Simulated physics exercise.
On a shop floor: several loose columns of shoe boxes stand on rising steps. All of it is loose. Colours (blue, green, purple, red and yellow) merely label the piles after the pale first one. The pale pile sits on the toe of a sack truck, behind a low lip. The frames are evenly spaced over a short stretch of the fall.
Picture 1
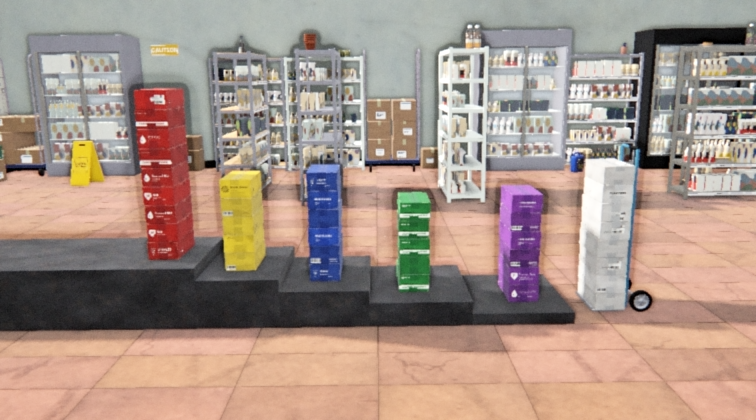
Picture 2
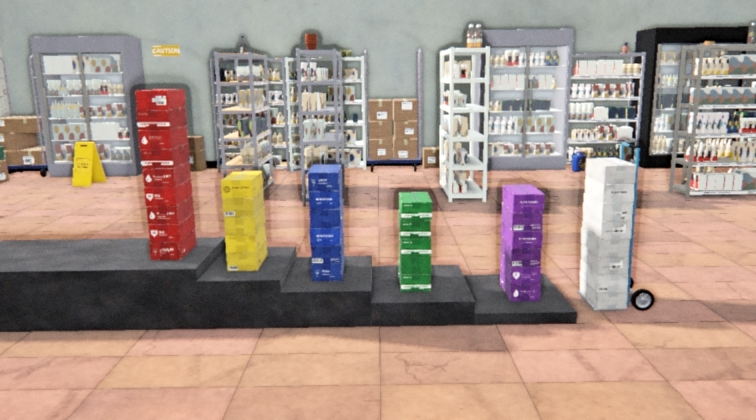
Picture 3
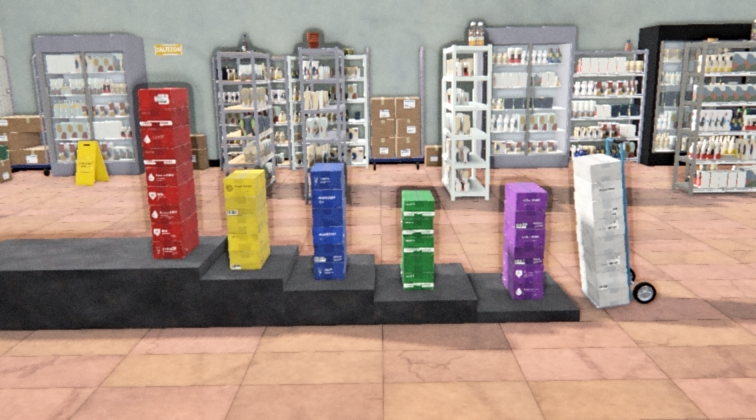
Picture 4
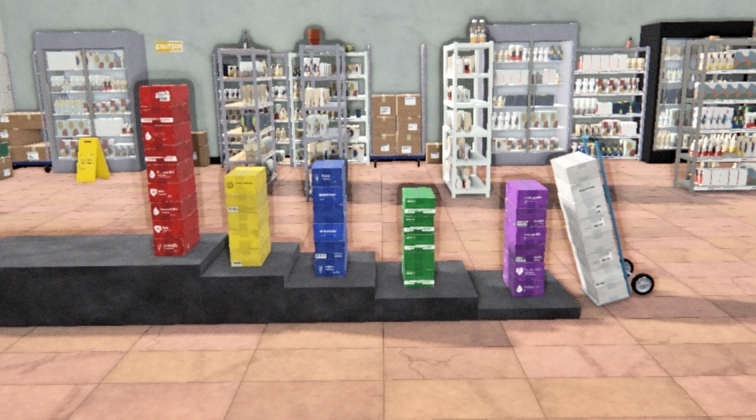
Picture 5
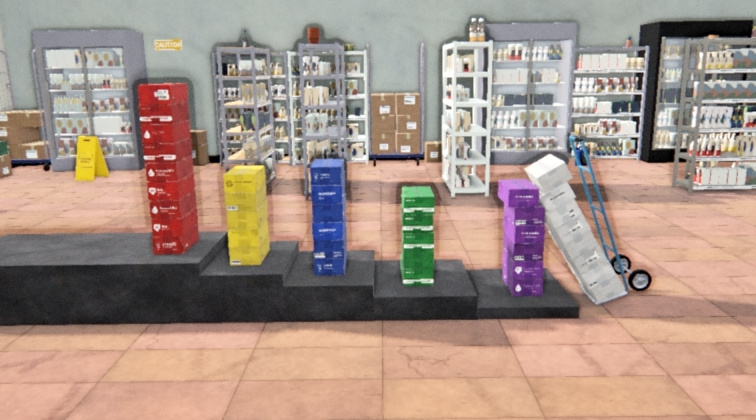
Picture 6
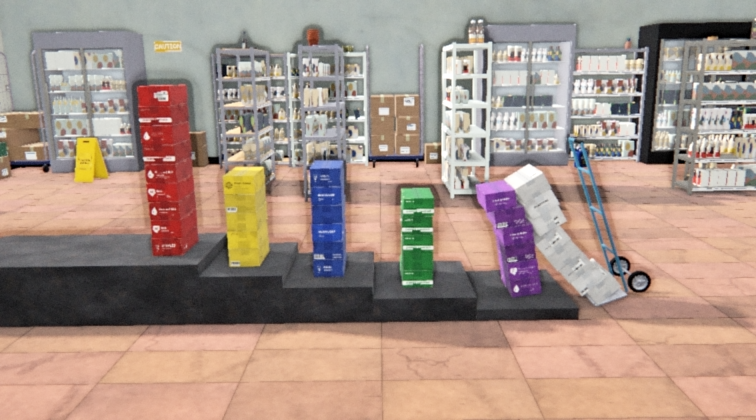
On a shop floor, a blue hand truck rocked and its pale stack of boxes leaned left off it, bending as it pushed into the purple stack, whose upper boxes shifted left.
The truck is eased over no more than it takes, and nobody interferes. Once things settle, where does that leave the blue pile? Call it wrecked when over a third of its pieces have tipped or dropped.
The blue pile keeps nearly all its pieces up.
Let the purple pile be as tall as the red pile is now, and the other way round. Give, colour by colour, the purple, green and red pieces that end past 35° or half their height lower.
Pile by pile, purple 9, green 4, red 0.
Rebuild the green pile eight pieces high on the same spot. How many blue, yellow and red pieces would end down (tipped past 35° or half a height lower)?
Down at the end: Blue 5, yellow 0, red 0.
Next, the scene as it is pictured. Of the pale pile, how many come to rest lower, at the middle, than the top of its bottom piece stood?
1 of them.
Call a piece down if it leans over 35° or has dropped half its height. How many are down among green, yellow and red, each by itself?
Pile by pile, green 4, yellow 0, red 0.
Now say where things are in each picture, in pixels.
In the first frame (each place is the centre of the face we see best), truck frame (635, 182) level; top blue box (322, 182); top yellow box (235, 189); the others all in place.
The second frame shows truck frame (636, 181) rocked barely; top blue box (323, 182).
The third frame shows truck frame (623, 176) rocked a little, top of the pale pile leaning a little; top blue box (326, 180); the others all in place.
The fourth frame shows truck frame (603, 173) rocked clearly, top of the pale pile leaning clearly; top blue box (327, 178); the others all in place.
The fifth frame shows truck frame (592, 172) rocked clearly, top of the pale pile leaning well over; top blue box (326, 176); top purple box (524, 198) moved half its height; one has shifted.
The sixth frame shows truck frame (591, 174) rocked clearly, top of the pale pile leaning well over; top blue box (325, 178); top purple box (501, 201) tilted a little; steepest lean, the box at (523, 270); 6 have shifted.
Just after the last frame, 8 of the pale pile down; none of the 6 blue boxes down (0 of 31 in all colours); top blue box unmoved; top purple box tilted clearly, a little lower.
A moment on, 8 of the pale pile down; none of the 6 blue boxes down (6 of 31 in all colours); top blue box unmoved; top purple box tilted well over, about its own height lower.
Further on, 8 of the pale pile down; none of the 6 blue boxes down (10 of 31 in all colours); top blue box unmoved; top green box tilted steeply, about its own height lower.
When it is over, 8 of the pale pile down; none of the 6 blue boxes down (10 of 31 in all colours); top blue box moved a little; top purple box tilted well over, some two heights lower. In pixels of the last frame, middles, top blue box near (324, 173), top purple box near (449, 230).
